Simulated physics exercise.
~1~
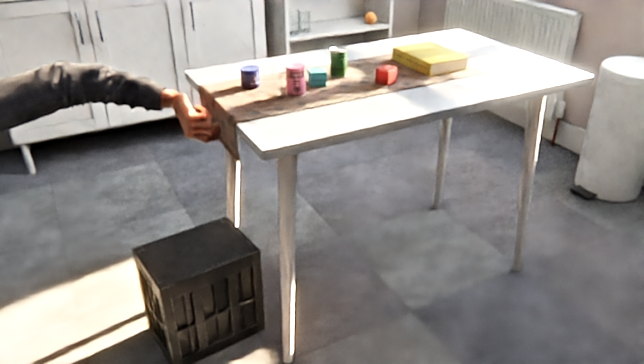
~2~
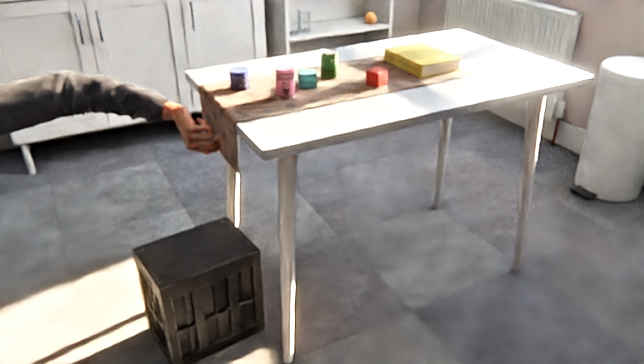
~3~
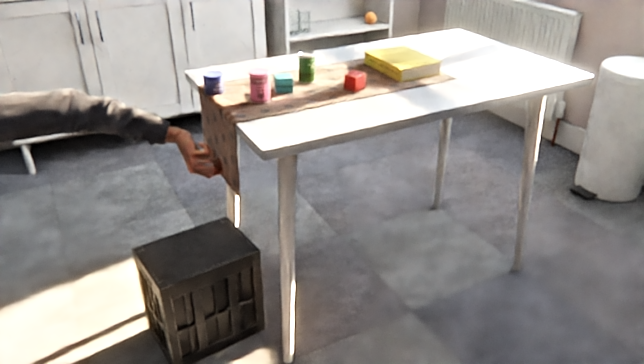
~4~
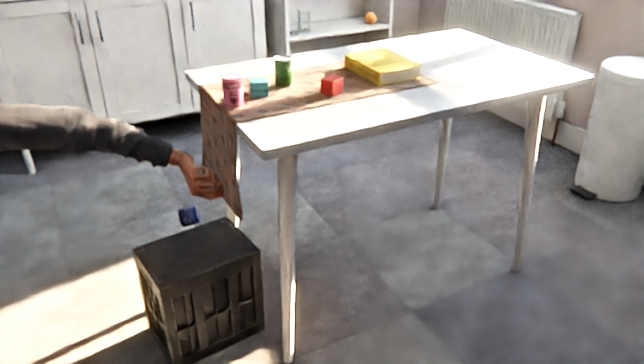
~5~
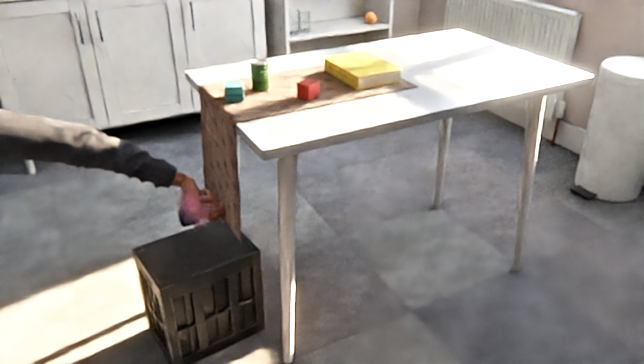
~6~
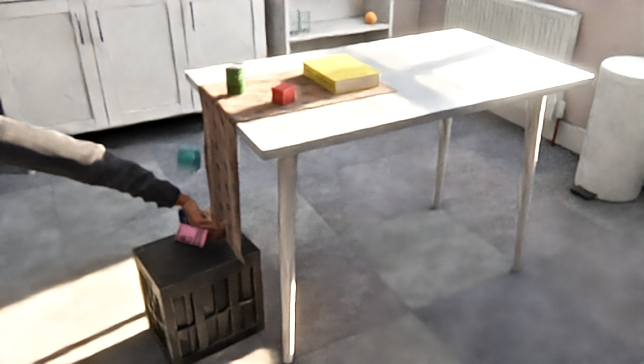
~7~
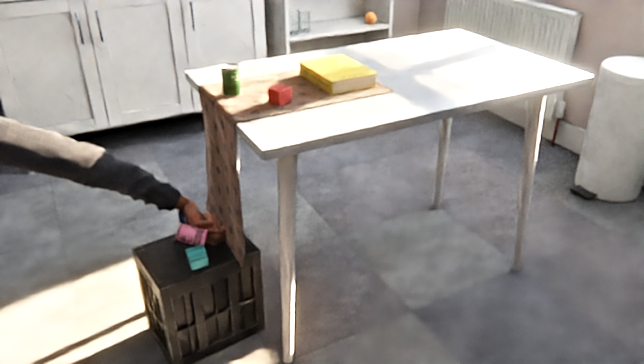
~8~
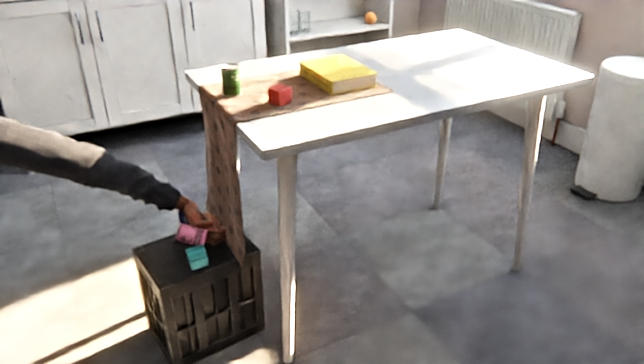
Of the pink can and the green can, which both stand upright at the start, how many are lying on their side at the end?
One of them is. The pink can ends on its side by the hand on the crate, while the green can still stands on the table.
